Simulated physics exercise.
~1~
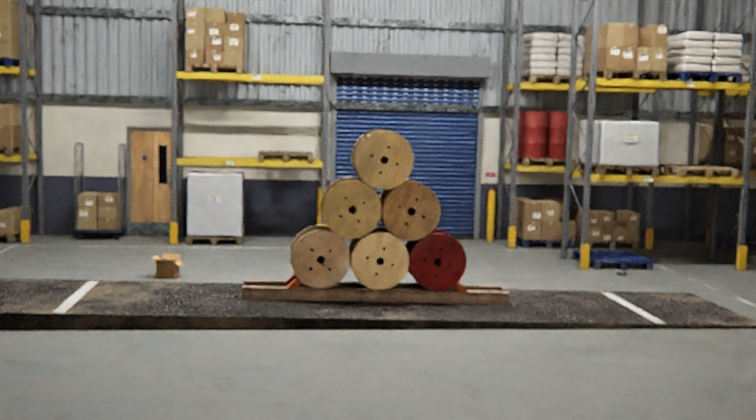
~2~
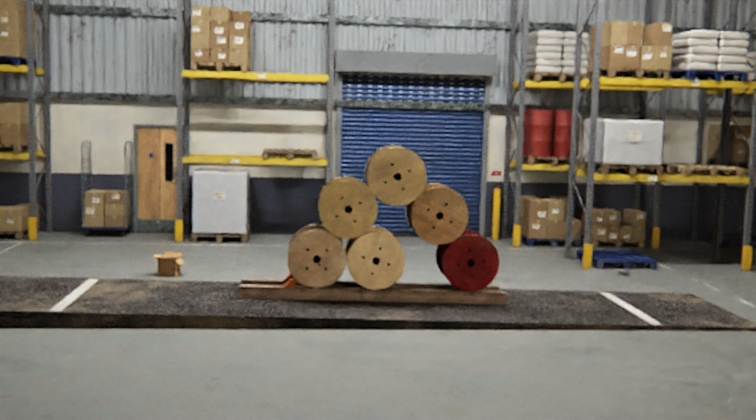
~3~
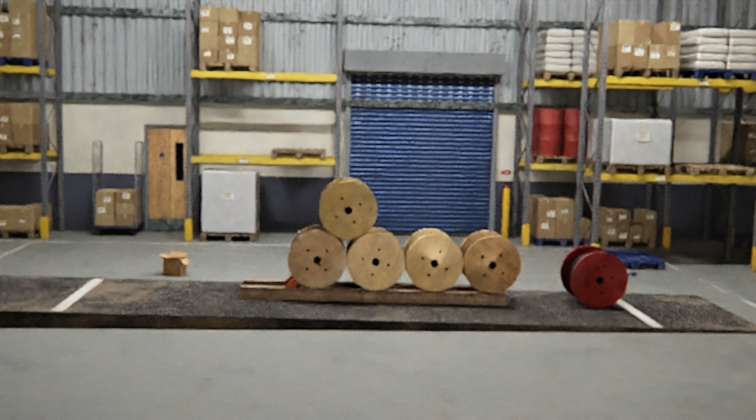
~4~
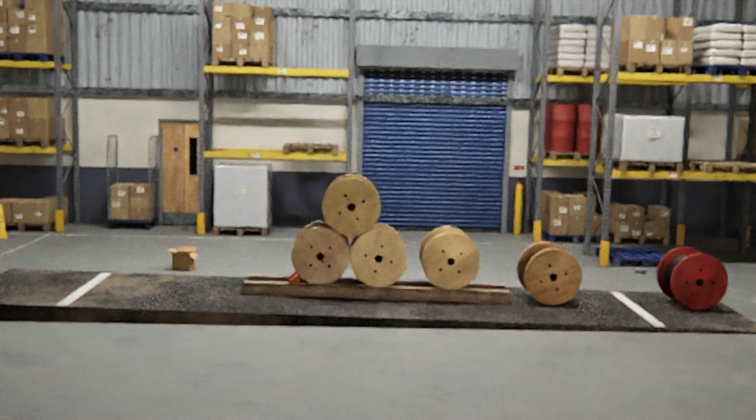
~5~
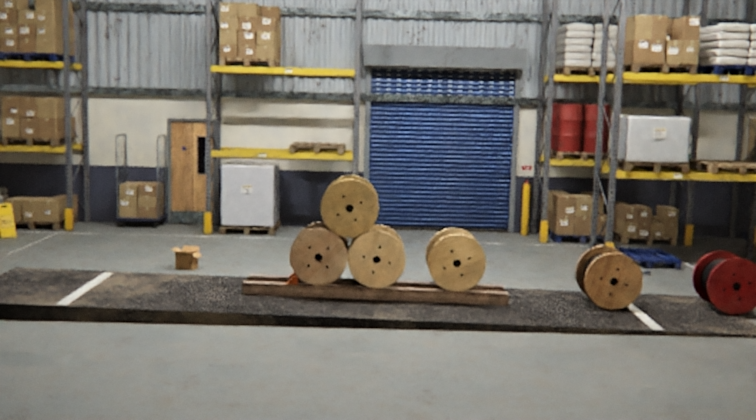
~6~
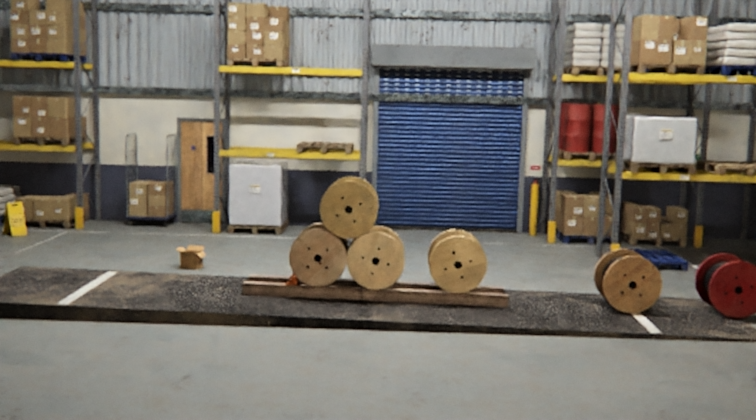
In a warehouse with a blue roller door and loaded racks, seen from the front by a slightly drifting camera, six cable reels stand in a pyramid on low timbers over a dark gravel strip. Five are pale wood, and the one at bottom right is red. The red reel rolls right, and the top and right-hand reels sink after it. It leaves the timbers and crosses the right white line, while a wooden reel follows it off. Finally red rests beyond the line, the follower sits by the line, and four reels remain on the timbers, one perched on two.
